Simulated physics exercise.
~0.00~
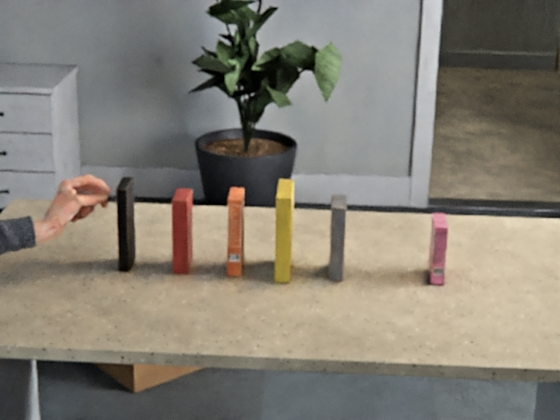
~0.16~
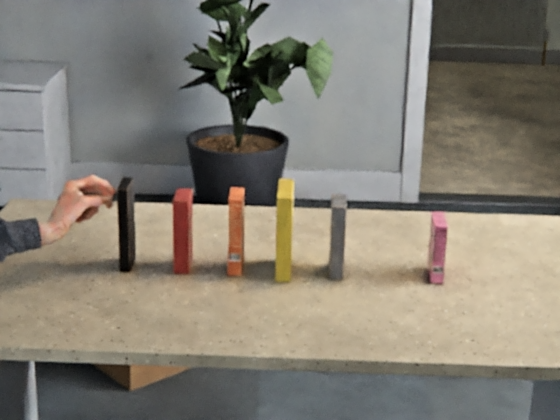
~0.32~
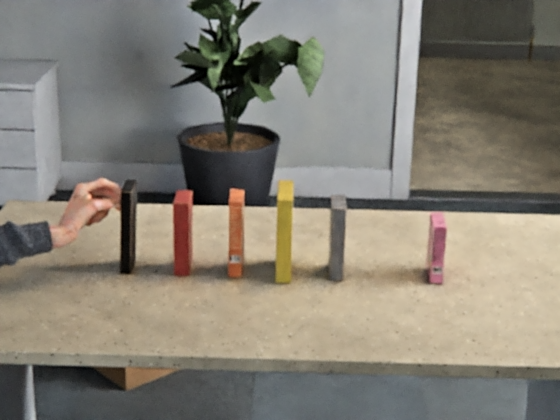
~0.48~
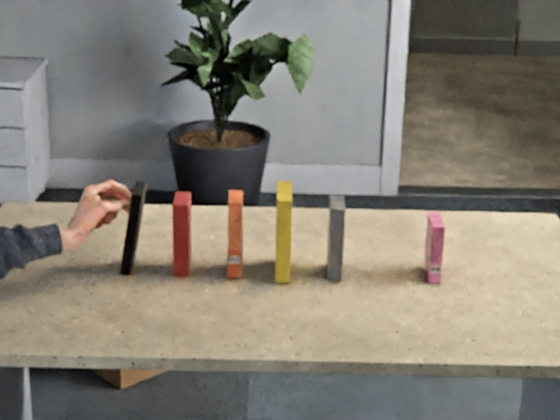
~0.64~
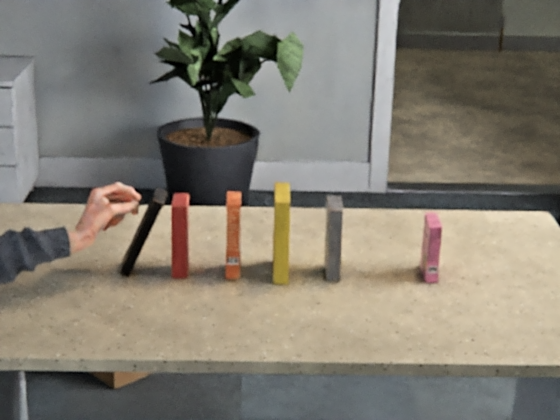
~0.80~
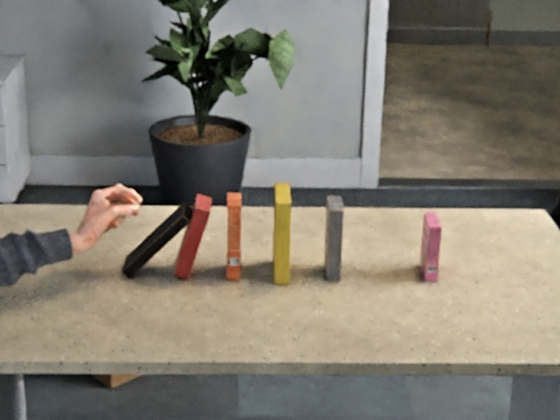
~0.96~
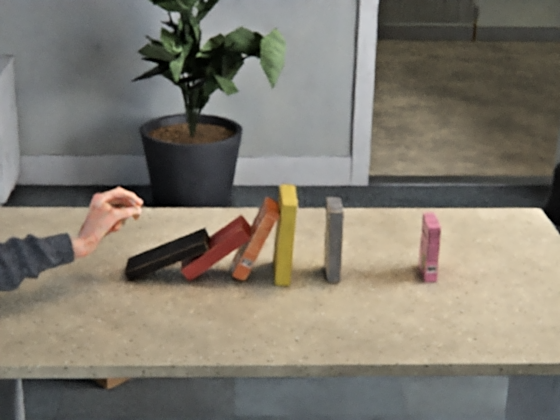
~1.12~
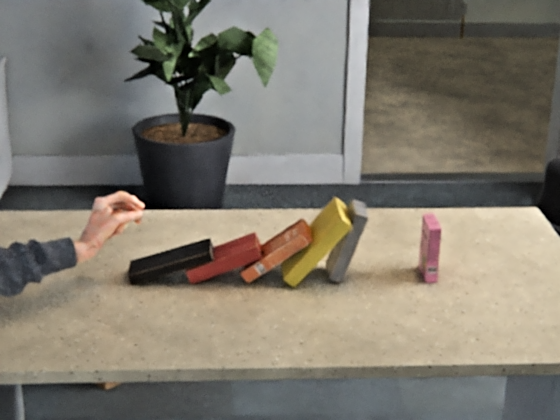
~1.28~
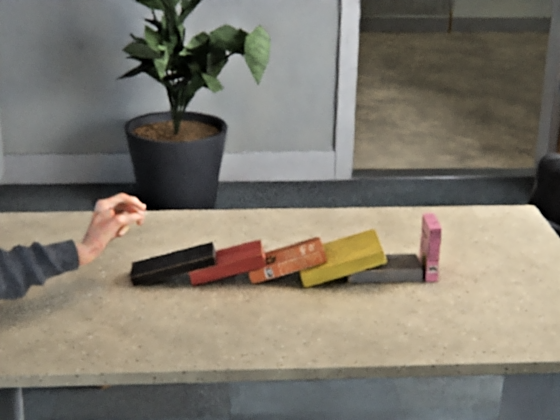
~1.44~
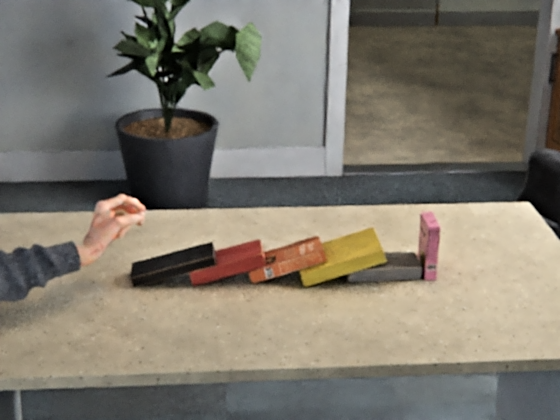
At first, six flat blocks stand upright in a row on a table, black, red, orange, yellow, grey and, set farther to the right, pink, while a hand touches the black one. The hand tips the black board to the right and then stays still as it falls against the red block. The red block leans into the orange packet, which topples against the taller yellow board. The yellow board then knocks over the grey block. In the end, five pieces lie toppled in an overlapping line, while the pink packet remains upright beside the grey block's end.
